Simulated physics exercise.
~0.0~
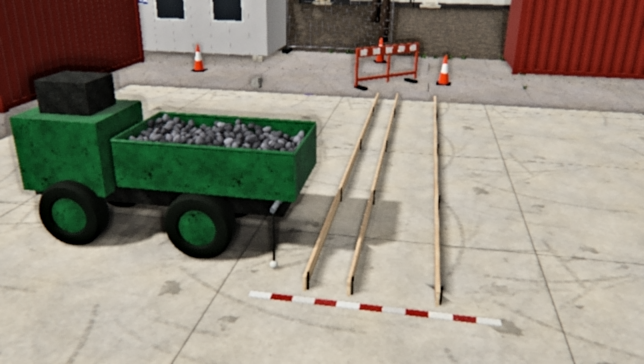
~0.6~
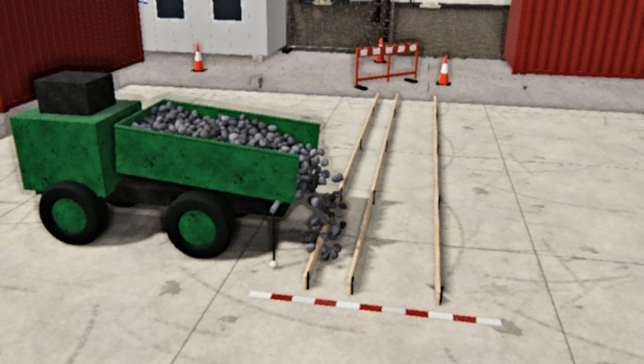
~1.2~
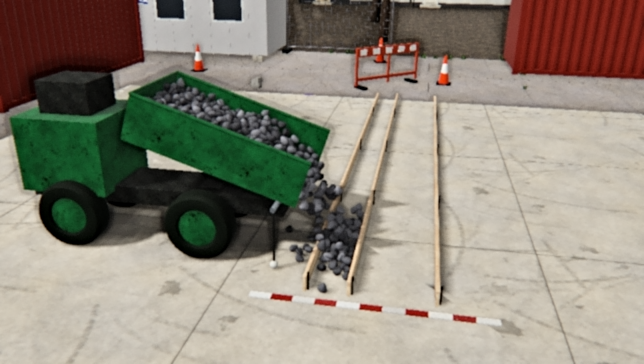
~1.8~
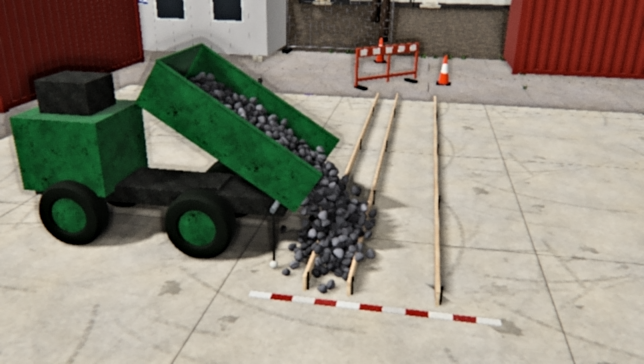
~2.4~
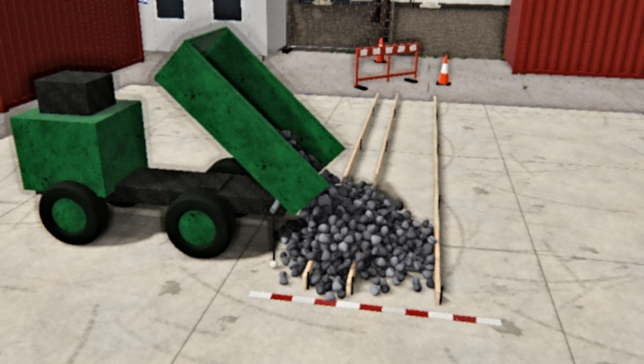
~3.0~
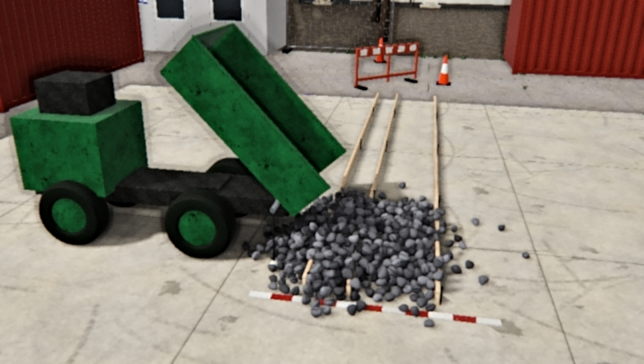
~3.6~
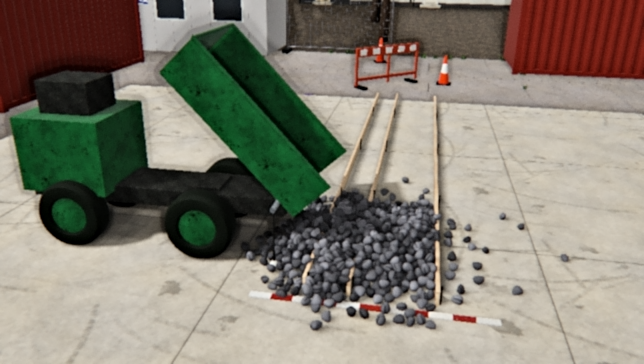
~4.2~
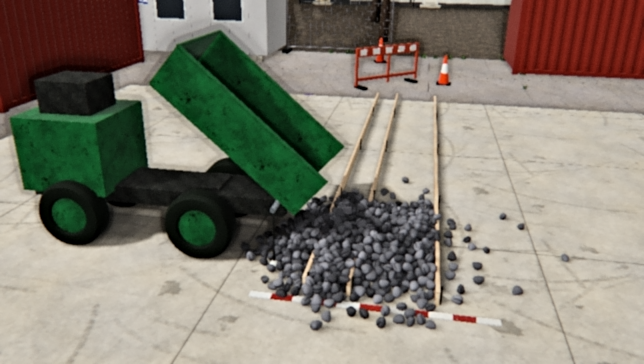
On a concrete yard with red containers, a wall and orange barriers behind, a green truck stands at the left with a bed full of grey stones, beside three long boards on the ground. The bed begins to tilt, and stones spill from its right end around the nearest boards. As it rises more steeply, the heap thickens and spreads right, reaching the last board. The bed empties, and stones cover part of the red and white rod while a few roll past the last board. Finally the empty bed dips slightly, the wide pile lying still.
